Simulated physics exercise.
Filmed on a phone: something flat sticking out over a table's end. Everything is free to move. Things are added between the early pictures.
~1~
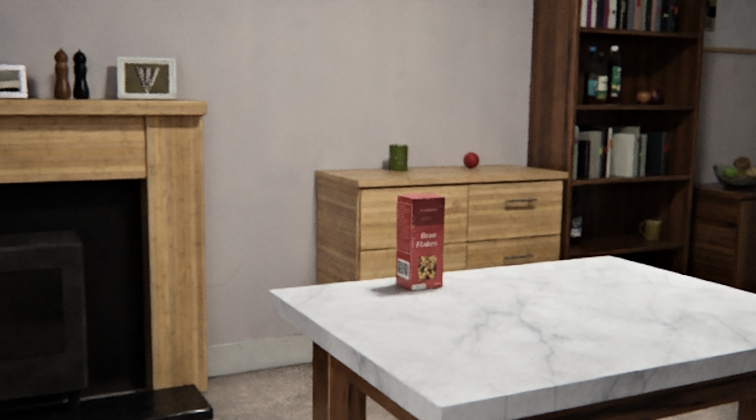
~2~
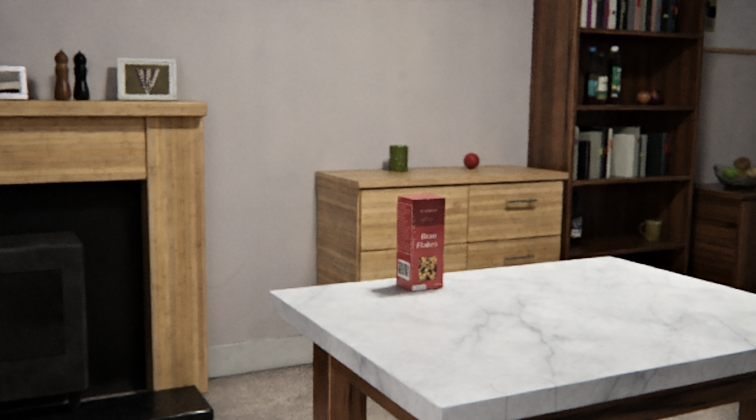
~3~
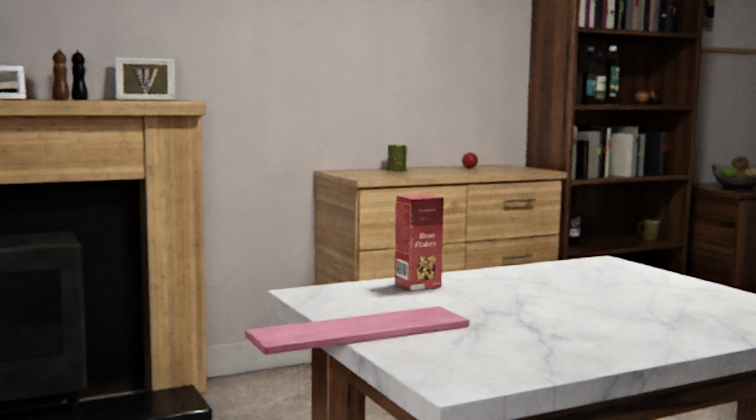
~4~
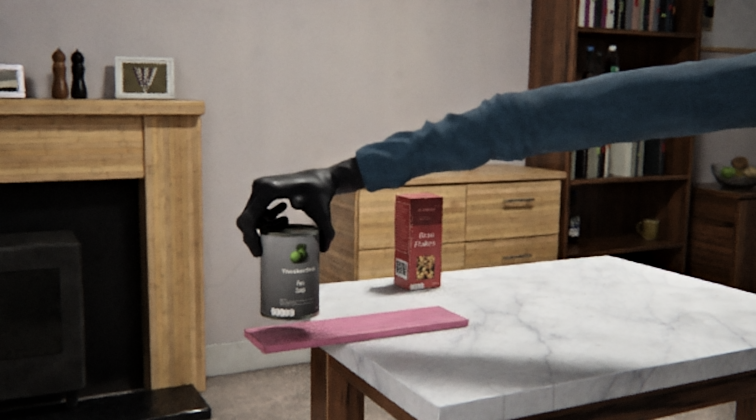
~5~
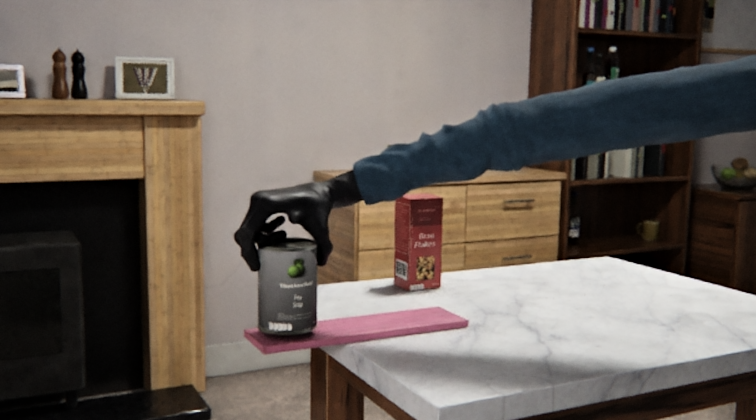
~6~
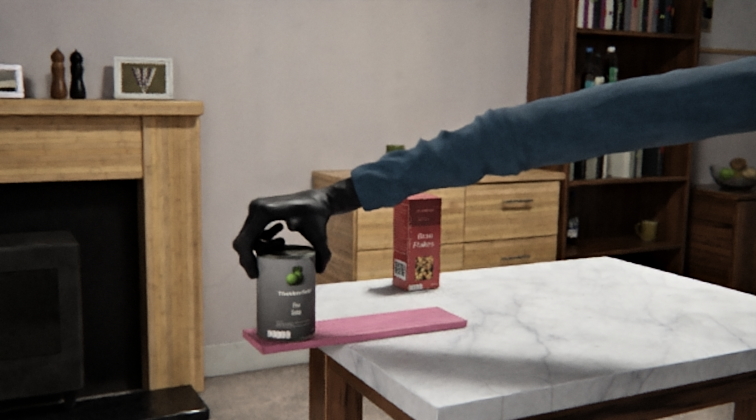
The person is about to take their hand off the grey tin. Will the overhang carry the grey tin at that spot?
The plank tips off the edge.
Then, 0.40 s later than the last frame, grey tin now down on the floor or falling; pink plank tilted by 72°.
Then, 0.60 s later than the last frame, pink plank now down on the floor or falling.
Then, 0.70 s later than the last frame, things are still on the move.
Then, 0.80 s later than the last frame, as before.
When it is over, down on the floor or falling, grey tin and pink plank; red carton as before. The plank goes over.
